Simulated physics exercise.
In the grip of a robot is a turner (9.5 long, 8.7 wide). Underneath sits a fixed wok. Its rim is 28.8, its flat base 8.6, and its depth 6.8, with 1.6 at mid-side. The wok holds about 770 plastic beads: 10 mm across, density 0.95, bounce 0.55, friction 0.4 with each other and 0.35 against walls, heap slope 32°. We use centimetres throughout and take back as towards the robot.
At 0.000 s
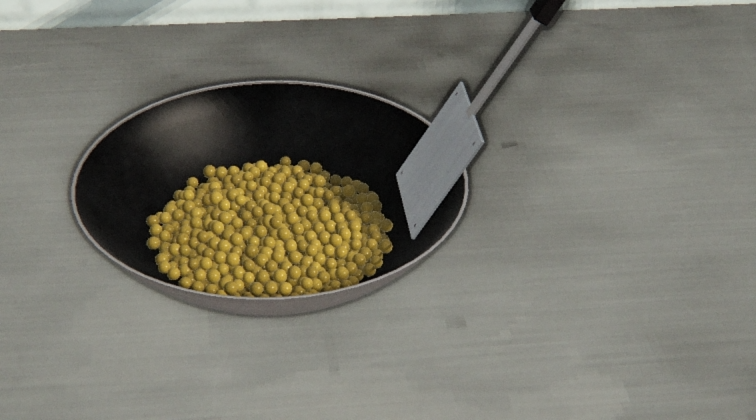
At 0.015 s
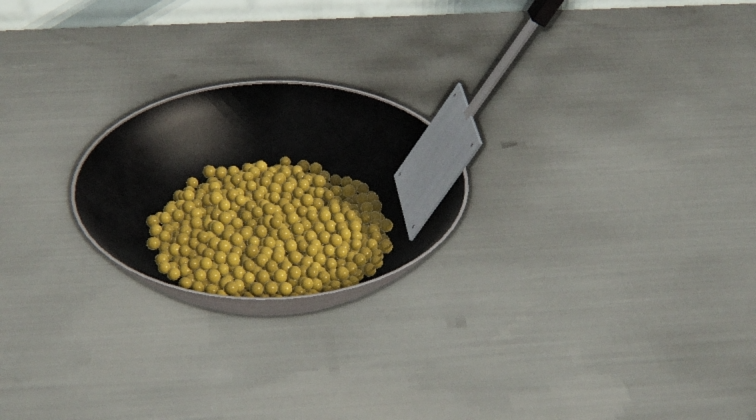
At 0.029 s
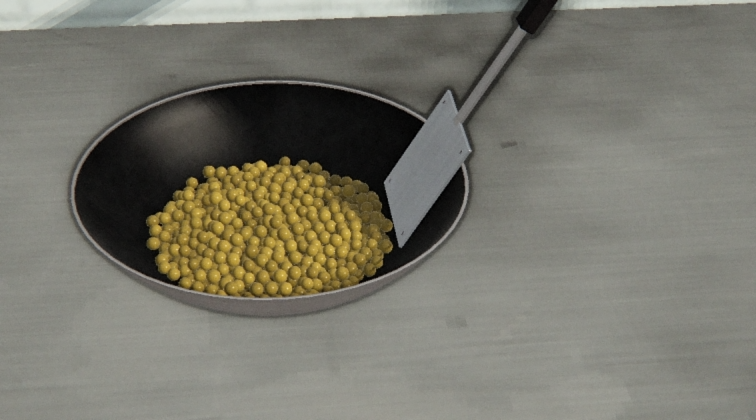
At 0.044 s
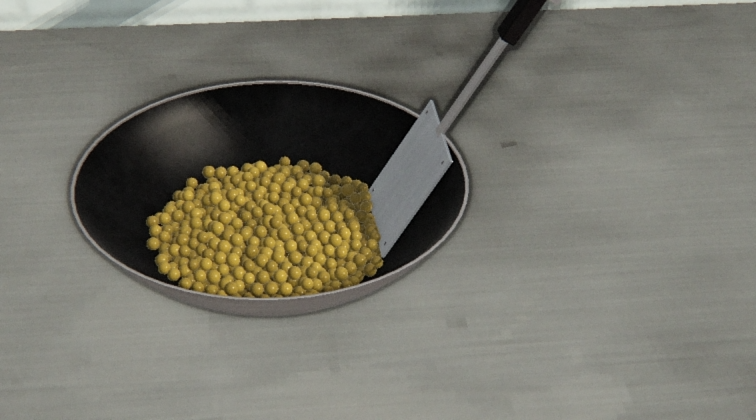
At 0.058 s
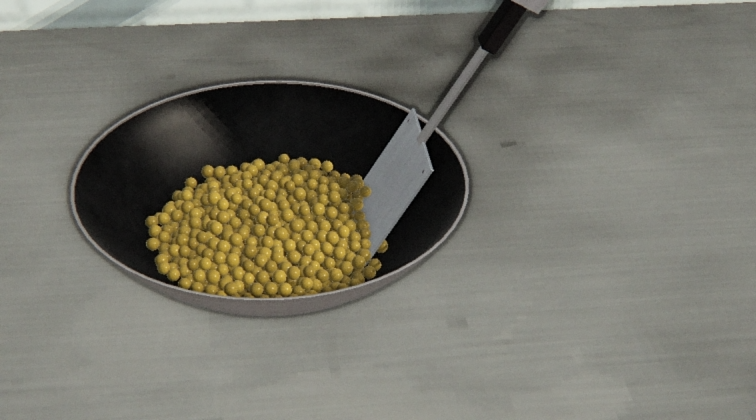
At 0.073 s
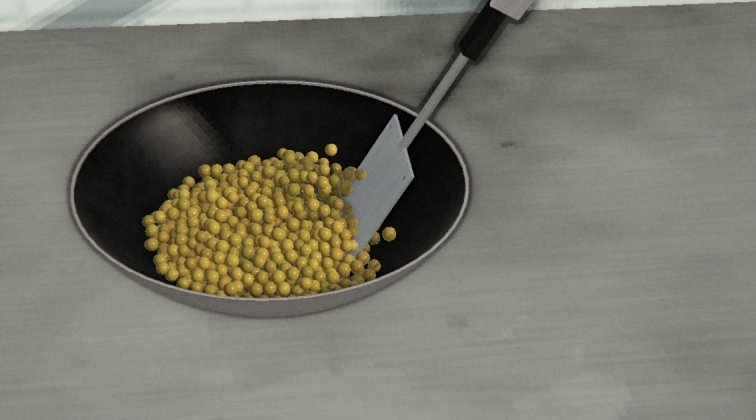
A metal turner with a black handle, slanting in from the upper right, starts beside a heap of yellow beads in a dark wok on a gray surface. It slides left and slightly down into the heap's right side, pushing beads together, and a few shift loose around the blade.
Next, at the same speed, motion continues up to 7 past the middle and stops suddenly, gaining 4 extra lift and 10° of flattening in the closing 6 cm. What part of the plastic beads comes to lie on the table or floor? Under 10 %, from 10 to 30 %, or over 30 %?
From 10 to 30 %.
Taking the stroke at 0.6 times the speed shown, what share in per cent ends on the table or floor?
Something close to 0 per cent ends up on the table or floor.
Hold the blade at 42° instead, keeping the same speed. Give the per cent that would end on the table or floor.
Then about 20 per cent.
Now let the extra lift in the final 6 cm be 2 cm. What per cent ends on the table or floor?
Close to 15 in a hundred.
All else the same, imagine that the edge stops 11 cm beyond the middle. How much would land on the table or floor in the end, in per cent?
Result: Approx. 40 %.
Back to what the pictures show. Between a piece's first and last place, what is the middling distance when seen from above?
The answer is about 4 cm.
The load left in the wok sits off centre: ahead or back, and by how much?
It sits some 4.0 centimetres ahead of centre.
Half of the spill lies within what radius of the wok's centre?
Close to 32 cm from the centre.
After 0.12 s, sloping 60°, highest piece 10 above the table; 771 in the wok.
After 0.16 s, sloping 57°, highest piece 11 above the table; 771 in the wok.
After 0.38 s, sloping 50°, highest piece 8 above the table; 657 in the wok, 45 on the table or floor, 69 on the blade or in flight.
After 1.43 s, sloping 50°, highest piece 6 above the table; 656 in the wok, 115 on the table or floor.
In the end, 656 in the wok, 115 on the table or floor. That is 15 % on the table or floor.
